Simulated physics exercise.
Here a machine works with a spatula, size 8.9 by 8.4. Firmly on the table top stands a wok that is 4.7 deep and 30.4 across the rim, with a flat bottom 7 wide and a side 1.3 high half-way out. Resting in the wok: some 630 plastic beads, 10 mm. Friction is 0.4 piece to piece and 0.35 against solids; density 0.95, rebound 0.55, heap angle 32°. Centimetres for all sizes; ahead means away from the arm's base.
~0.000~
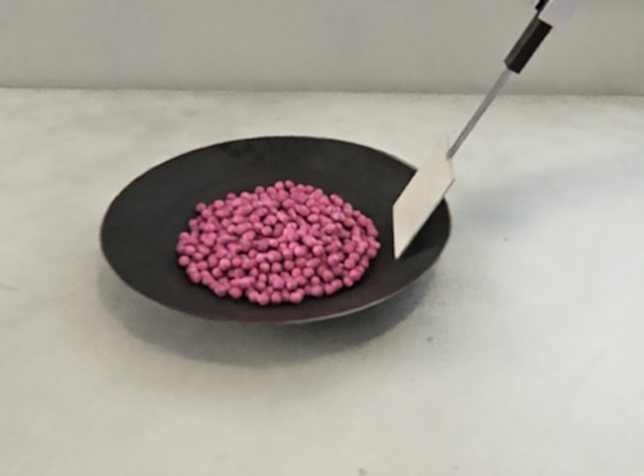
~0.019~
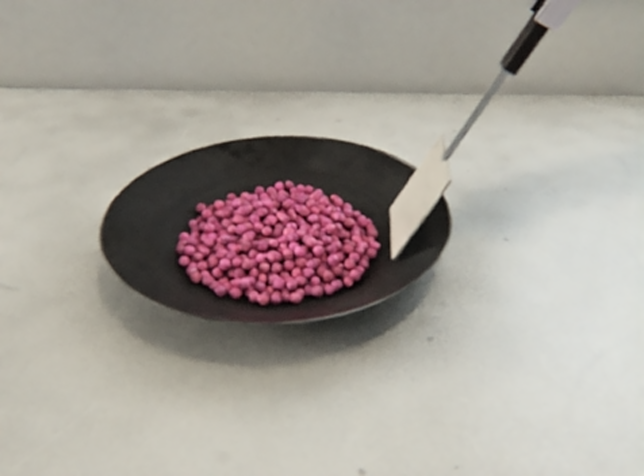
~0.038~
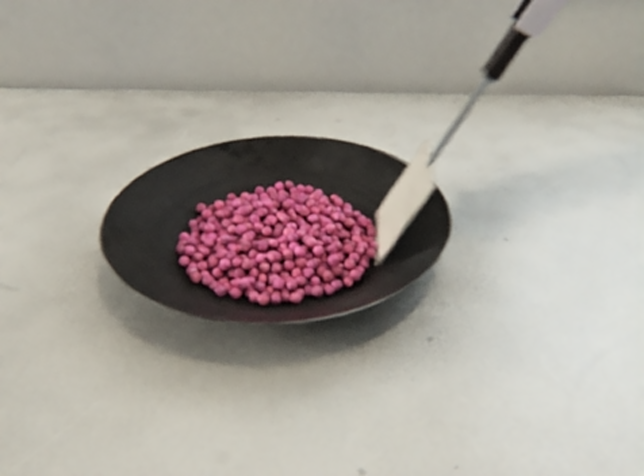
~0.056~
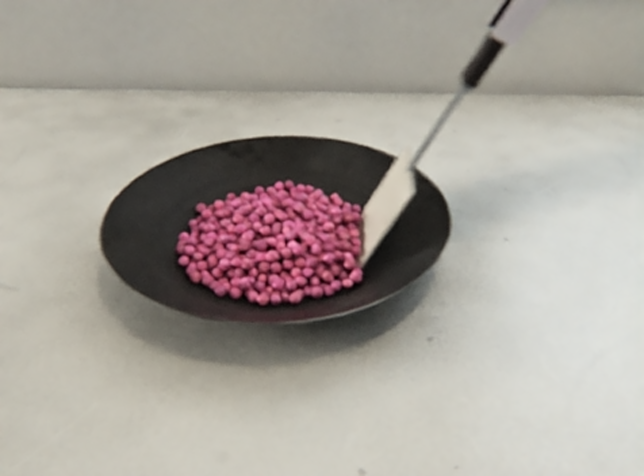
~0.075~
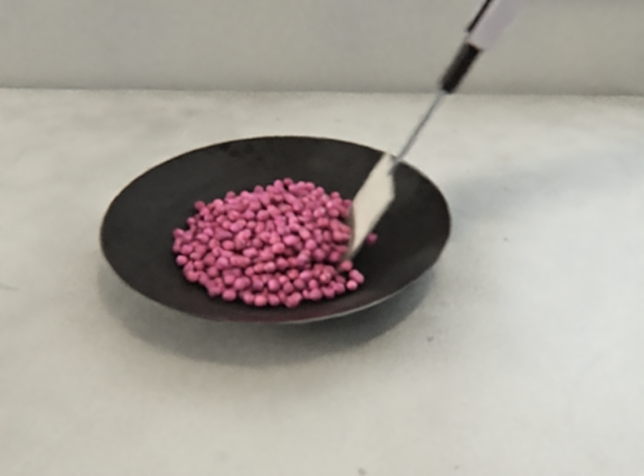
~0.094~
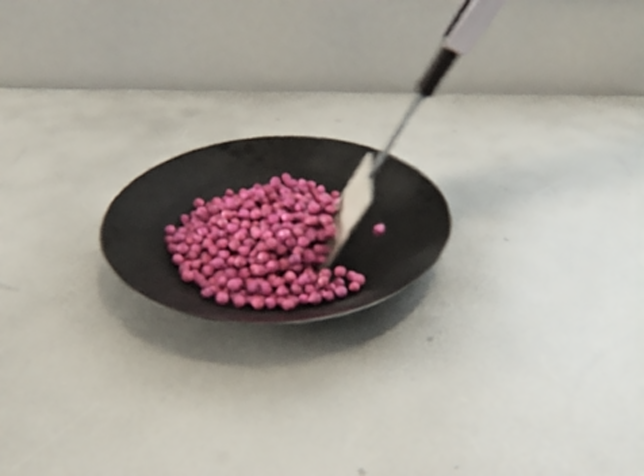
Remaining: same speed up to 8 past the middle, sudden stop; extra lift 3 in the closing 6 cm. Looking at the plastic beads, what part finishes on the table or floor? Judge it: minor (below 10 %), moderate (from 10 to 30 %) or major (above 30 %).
My judgement: Moderate.
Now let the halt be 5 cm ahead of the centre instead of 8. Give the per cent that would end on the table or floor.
With that change, I'd expect about 5 per cent.
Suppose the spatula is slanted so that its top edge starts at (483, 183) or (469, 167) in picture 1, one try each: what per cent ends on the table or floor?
About 20 and 20 per cent.
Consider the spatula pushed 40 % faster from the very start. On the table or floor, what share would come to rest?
Then roughly 35 percent.
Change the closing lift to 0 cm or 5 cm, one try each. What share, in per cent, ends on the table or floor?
Result: Approx. 20 % and 15 %, one try each.
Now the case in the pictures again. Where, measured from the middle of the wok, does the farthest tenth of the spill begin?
Distance: Approx. 45 cm.
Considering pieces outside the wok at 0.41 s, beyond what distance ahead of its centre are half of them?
It comes to near 20 cm ahead of the middle.
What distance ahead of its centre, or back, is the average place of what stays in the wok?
Roughly 4.5 centimetres ahead.
By 0.14 s, sloping 62°, highest piece 6 above the table; 630 in the wok.
By 0.19 s, sloping 62°, highest piece 7 above the table; 630 in the wok.
By 0.41 s, sloping 62°, highest piece 6 above the table; 508 in the wok, 114 on the table or floor, 8 on the blade or in flight.
By 1.46 s, sloping 62°, highest piece 5 above the table; 507 in the wok, 123 on the table or floor.
Final count, 507 in the wok, 123 on the table or floor. That is 20 % on the table or floor.
